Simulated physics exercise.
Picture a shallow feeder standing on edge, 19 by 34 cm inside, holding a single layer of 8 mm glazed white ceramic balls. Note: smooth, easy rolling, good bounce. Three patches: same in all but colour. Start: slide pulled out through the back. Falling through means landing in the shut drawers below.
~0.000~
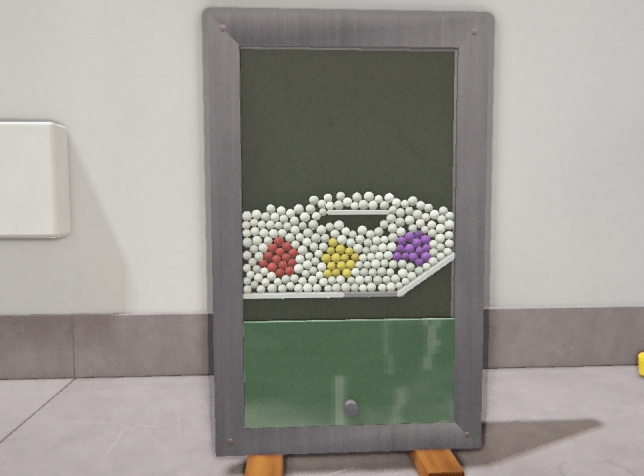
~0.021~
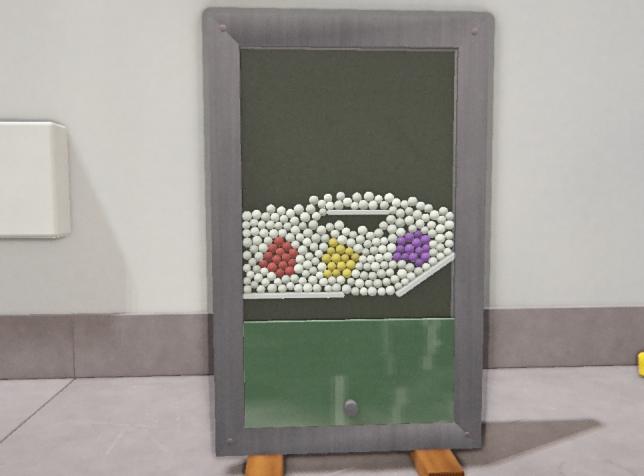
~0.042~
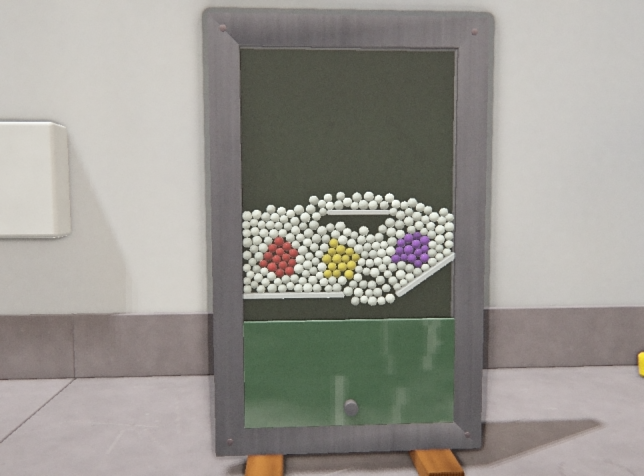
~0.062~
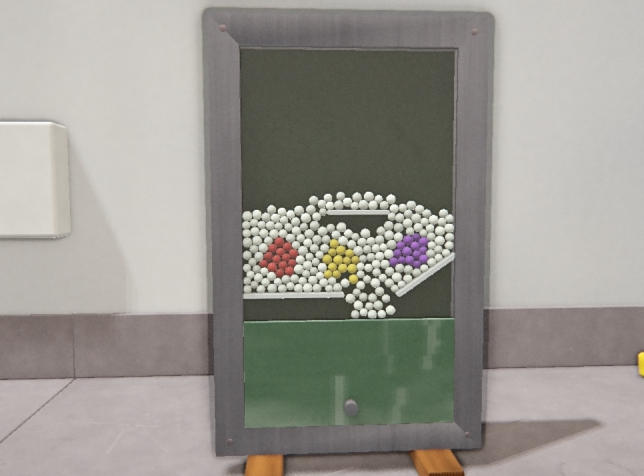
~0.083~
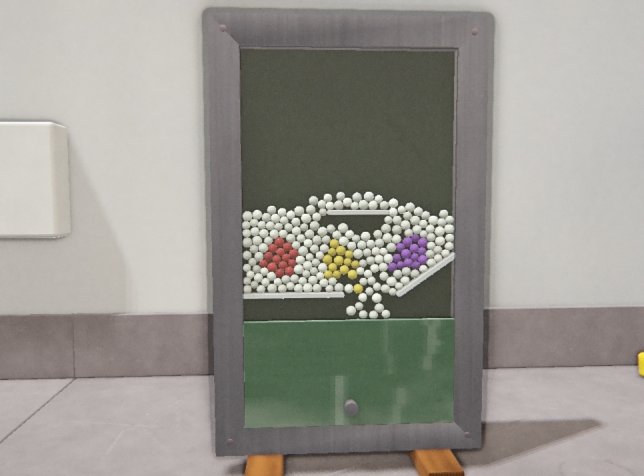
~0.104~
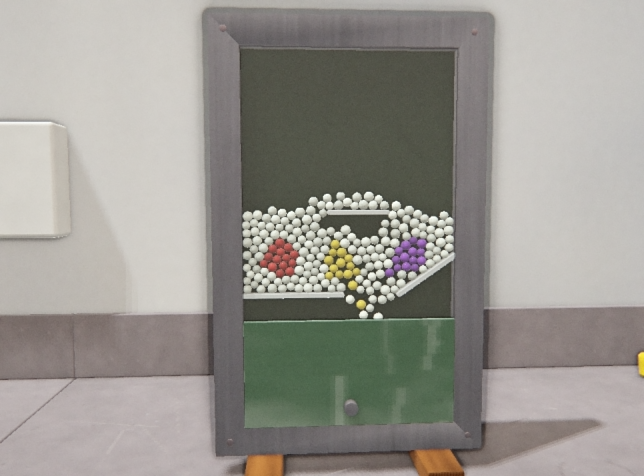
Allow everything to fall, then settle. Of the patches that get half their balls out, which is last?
The red patch.
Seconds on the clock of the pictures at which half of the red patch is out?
Half is gone at around 1.0 s.
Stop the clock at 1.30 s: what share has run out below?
About 80 per cent.
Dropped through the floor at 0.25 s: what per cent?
Roughly 30 %.
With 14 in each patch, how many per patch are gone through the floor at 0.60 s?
From red, 0; from yellow, 14; from purple, 14.
After 0.25 s, 30 % are out; out of 14, red 0, yellow 5, purple 4.
After 0.60 s, 70 % are out; out of 14, red 0, yellow 14, purple 14.
After 1.30 s, 80 % are out; out of 14, red 10, yellow 14, purple 14.
Settled by 2.2 s, 85 % are out; out of 14, red 13, yellow 14, purple 14; half out at red 1.09 s, yellow 0.30 s, purple 0.31 s.
